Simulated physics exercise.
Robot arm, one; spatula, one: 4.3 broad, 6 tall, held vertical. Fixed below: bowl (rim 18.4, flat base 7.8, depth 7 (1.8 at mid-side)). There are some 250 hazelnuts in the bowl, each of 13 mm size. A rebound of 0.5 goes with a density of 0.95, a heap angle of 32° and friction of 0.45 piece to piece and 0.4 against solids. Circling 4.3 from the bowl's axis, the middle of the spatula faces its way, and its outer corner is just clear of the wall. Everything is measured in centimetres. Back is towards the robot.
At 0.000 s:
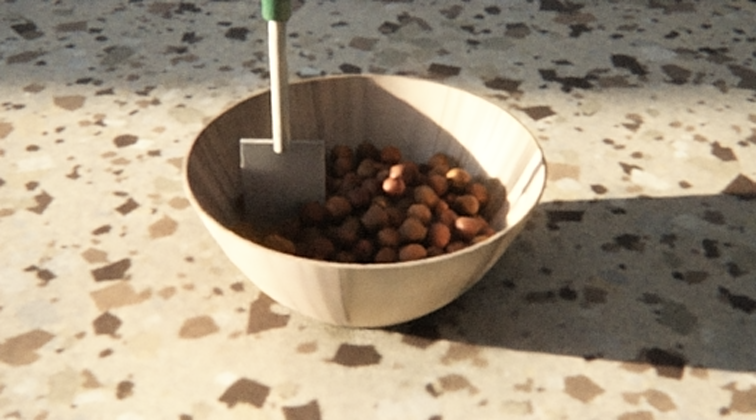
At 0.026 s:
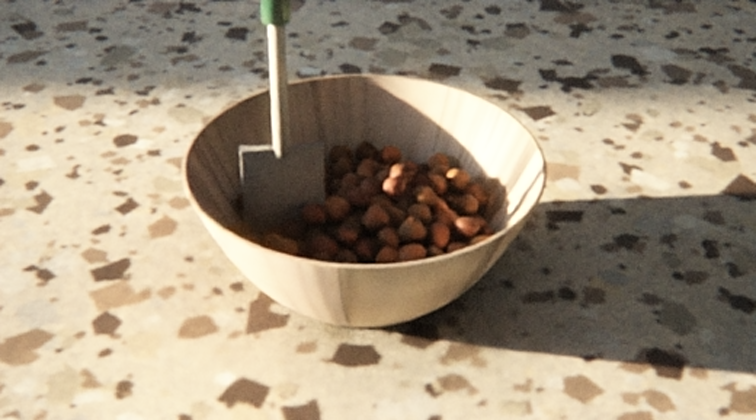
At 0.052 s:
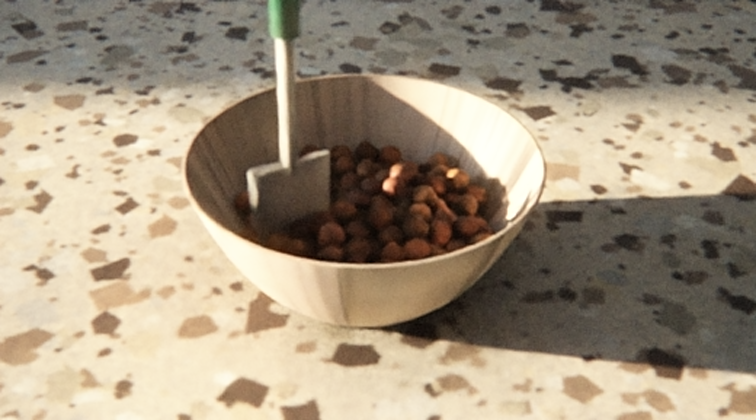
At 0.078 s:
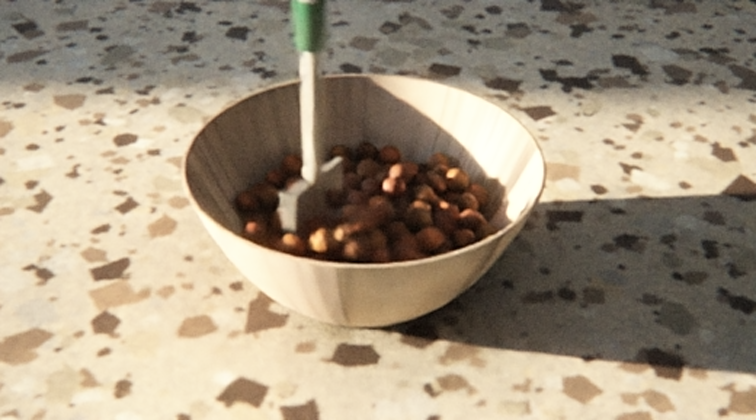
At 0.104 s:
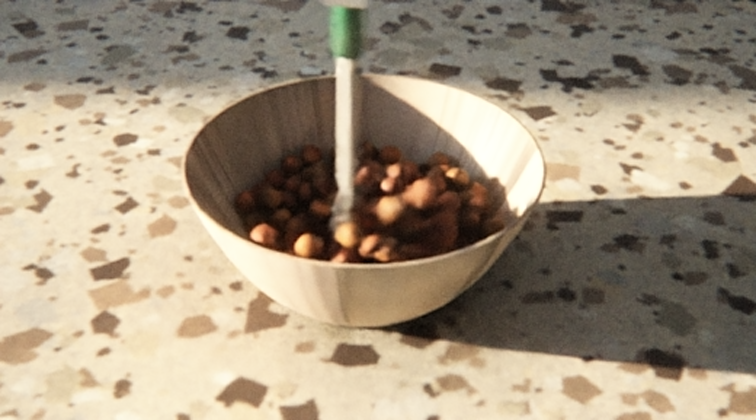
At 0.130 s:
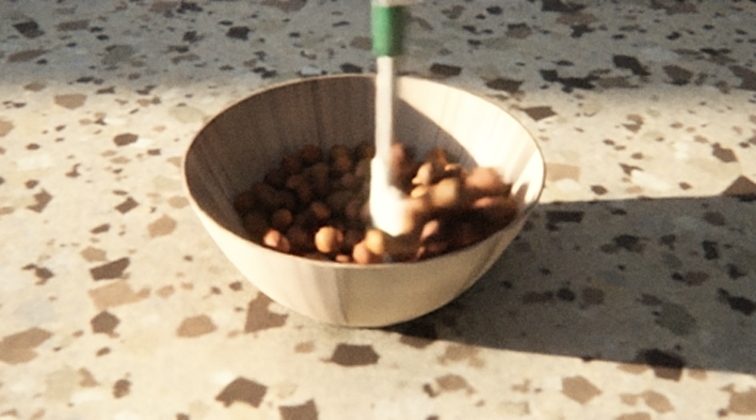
On a speckled stone surface, a green-handled spatula sweeps rightward through hazelnuts in a wooden bowl.
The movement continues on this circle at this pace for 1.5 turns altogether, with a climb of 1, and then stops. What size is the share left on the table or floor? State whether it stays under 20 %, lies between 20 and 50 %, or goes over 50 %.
It lies between 20 and 50 %.
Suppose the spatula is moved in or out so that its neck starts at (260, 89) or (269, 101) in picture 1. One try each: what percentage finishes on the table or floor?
First try about 15 per cent, second try about 30 per cent.
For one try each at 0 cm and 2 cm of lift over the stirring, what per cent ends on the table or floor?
Some 40 and some 30 per cent.
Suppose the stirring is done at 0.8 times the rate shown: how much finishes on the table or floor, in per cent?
Estimated share: Near 25 per cent.
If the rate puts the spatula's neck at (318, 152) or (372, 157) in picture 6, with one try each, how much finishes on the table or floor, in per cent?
Some 10 and 30 %.
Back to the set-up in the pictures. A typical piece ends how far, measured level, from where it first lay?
Around 11 cm.
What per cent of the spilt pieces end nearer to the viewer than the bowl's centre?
I'd estimate some 40 per cent.
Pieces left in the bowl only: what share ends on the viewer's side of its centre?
I'd say around 45 per cent.
By 0.30 s, 272° round, highest piece 10 above the table; 211 in the bowl, 8 on the table or floor, 33 in flight or on the tool.
By 0.47 s, 78° round, highest piece 9 above the table; 181 in the bowl, 54 on the table or floor, 17 in flight or on the tool.
By 0.76 s, 180° round, highest piece 5 above the table; 166 in the bowl, 86 on the table or floor.
By 1.46 s, 180° round, highest piece 5 above the table; 166 in the bowl, 86 on the table or floor.
Final count, 166 in the bowl, 86 on the table or floor. That is 34 % on the table or floor.
